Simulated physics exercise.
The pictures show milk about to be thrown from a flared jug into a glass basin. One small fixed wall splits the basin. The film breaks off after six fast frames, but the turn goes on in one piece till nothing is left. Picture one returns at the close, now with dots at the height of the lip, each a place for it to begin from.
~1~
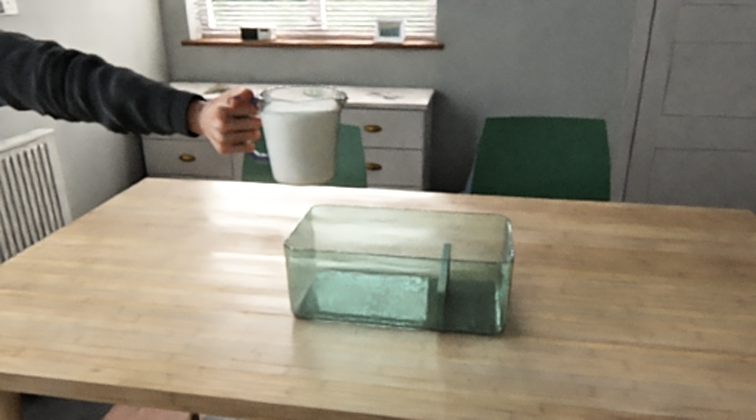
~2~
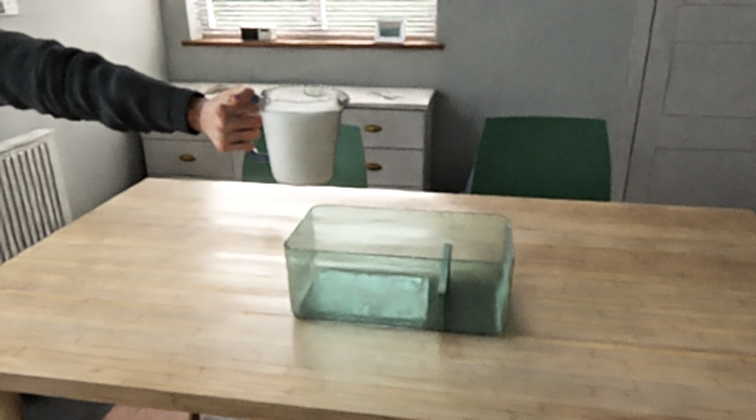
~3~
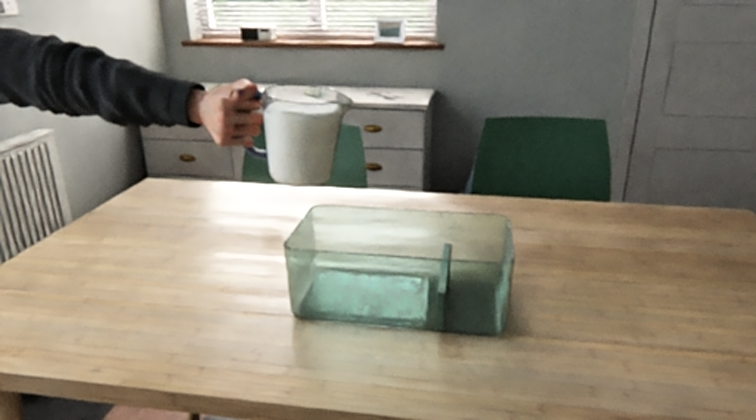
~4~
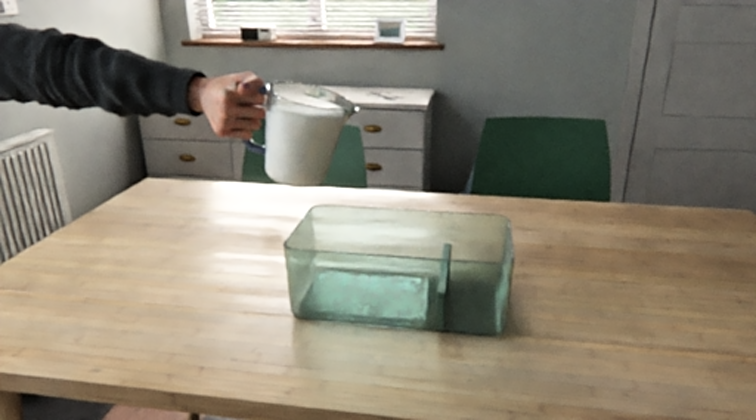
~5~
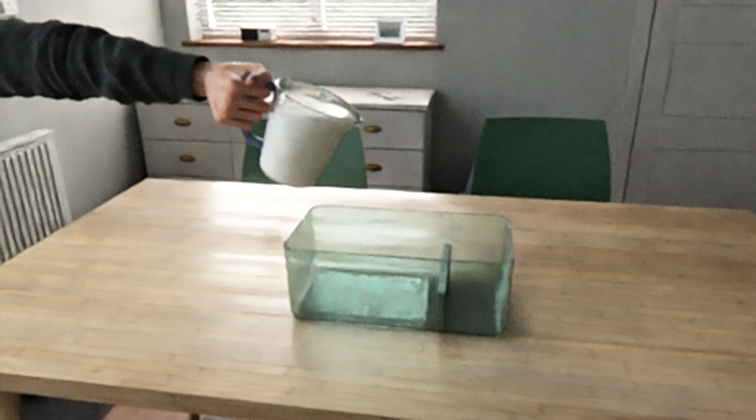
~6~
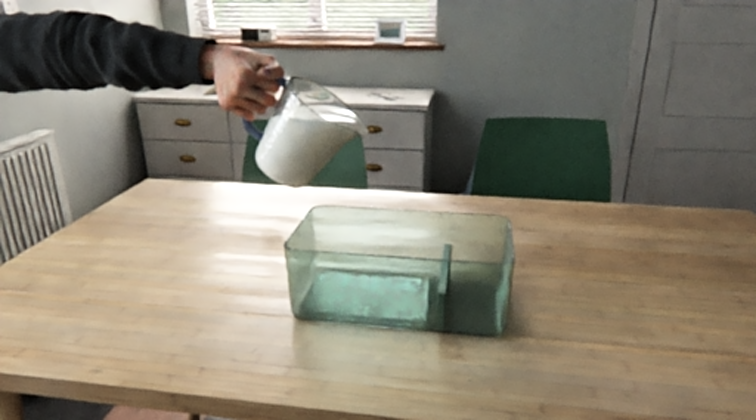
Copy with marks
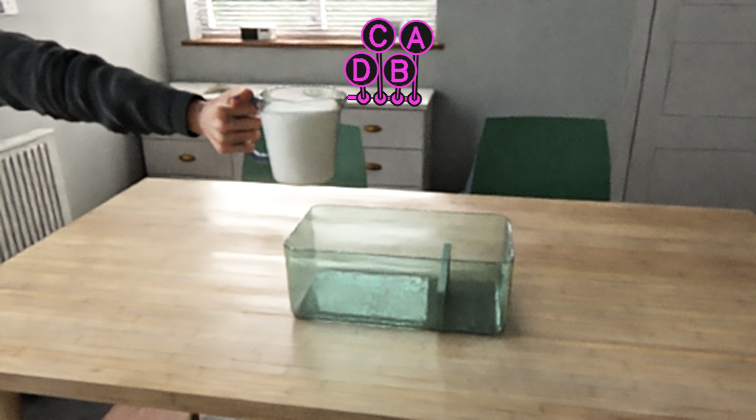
A hand held a glass jug of milk above a greenish glass basin on a wooden table, then steadily tipped it to the right until the milk reached the lip.
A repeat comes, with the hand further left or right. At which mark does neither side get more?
Use spot A.
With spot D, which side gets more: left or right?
More ends on the left.
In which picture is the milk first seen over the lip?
In picture 6.
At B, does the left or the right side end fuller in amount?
The left side.
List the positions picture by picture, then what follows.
Upright, lip at (348, 97); basin from (292, 314) to (505, 333); top of the wall at (445, 265); nothing has left yet, in the first picture.
Upright, lip at (350, 98); nothing has left yet, in the second picture.
Tipped about 6°, lip at (353, 103); nothing has left yet, in the third picture.
Tipped about 13°, lip at (357, 110); nothing has left yet, in the fourth picture.
Tipped about 23°, lip at (361, 121); nothing has left yet, in the fifth picture.
Tipped about 35°, lip at (364, 133); milk is over the lip, down to (364, 133), in the sixth picture.
On the marked copy, A at (414, 99); B at (397, 98); C at (380, 98); D at (363, 97).
With A, about 48 % ends left of the wall and 49 % right of it; 3 % is lost outside.
With B, about 73 % ends left of the wall and 23 % right of it; 4 % is lost outside.
With C, about 89 % ends left of the wall and 7 % right of it; 4 % is lost outside.
With D, about 92 % ends left of the wall and 4 % right of it; 4 % is lost outside.
